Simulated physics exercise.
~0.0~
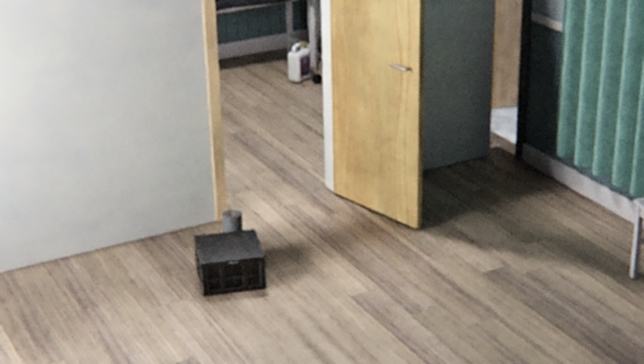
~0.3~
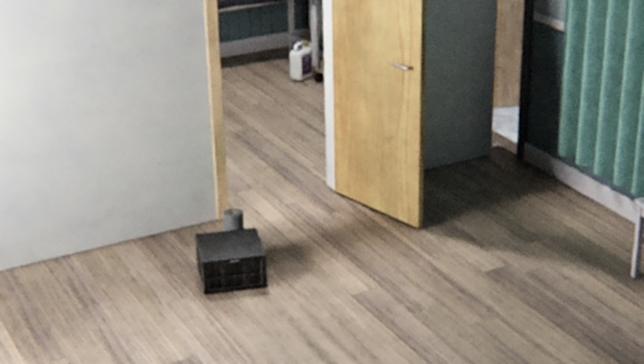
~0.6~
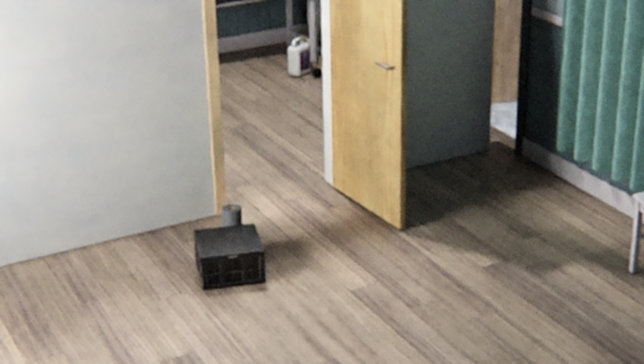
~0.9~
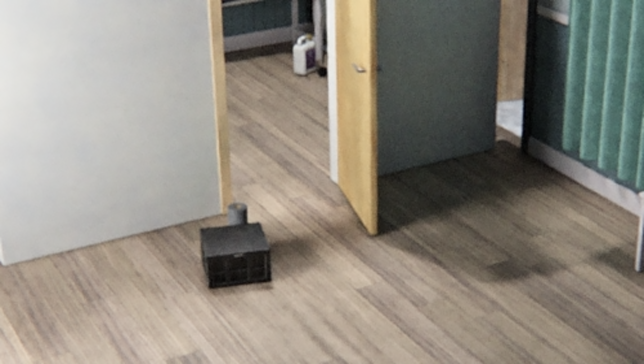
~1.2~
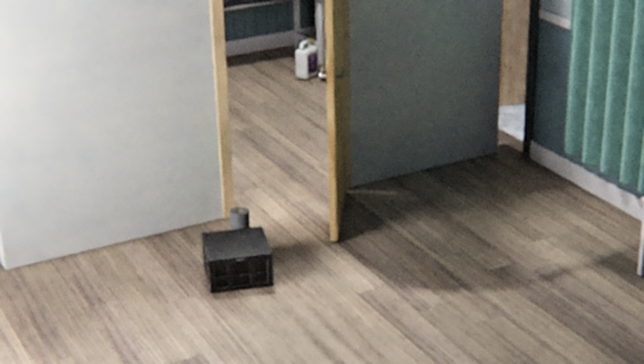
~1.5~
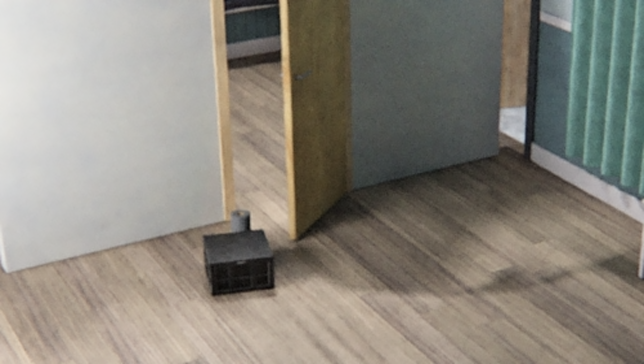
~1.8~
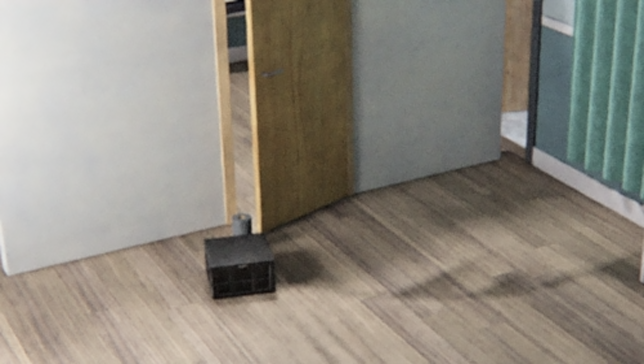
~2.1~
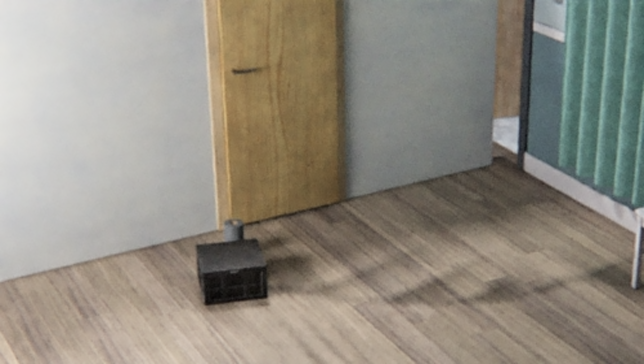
In a room with wood-plank flooring and pale grey walls, a wooden door stands wide open beside a doorway, with a white jug visible in the space beyond. A black crate and a small grey roll sit on the floor to the left, close to the door frame. After staying almost still at first, the door begins to swing leftward toward the opening. It turns edge-on to the view, then keeps going, steadily narrowing the gap and hiding the jug. It passes behind the roll and crate without disturbing them, and finally rests shut in its frame.
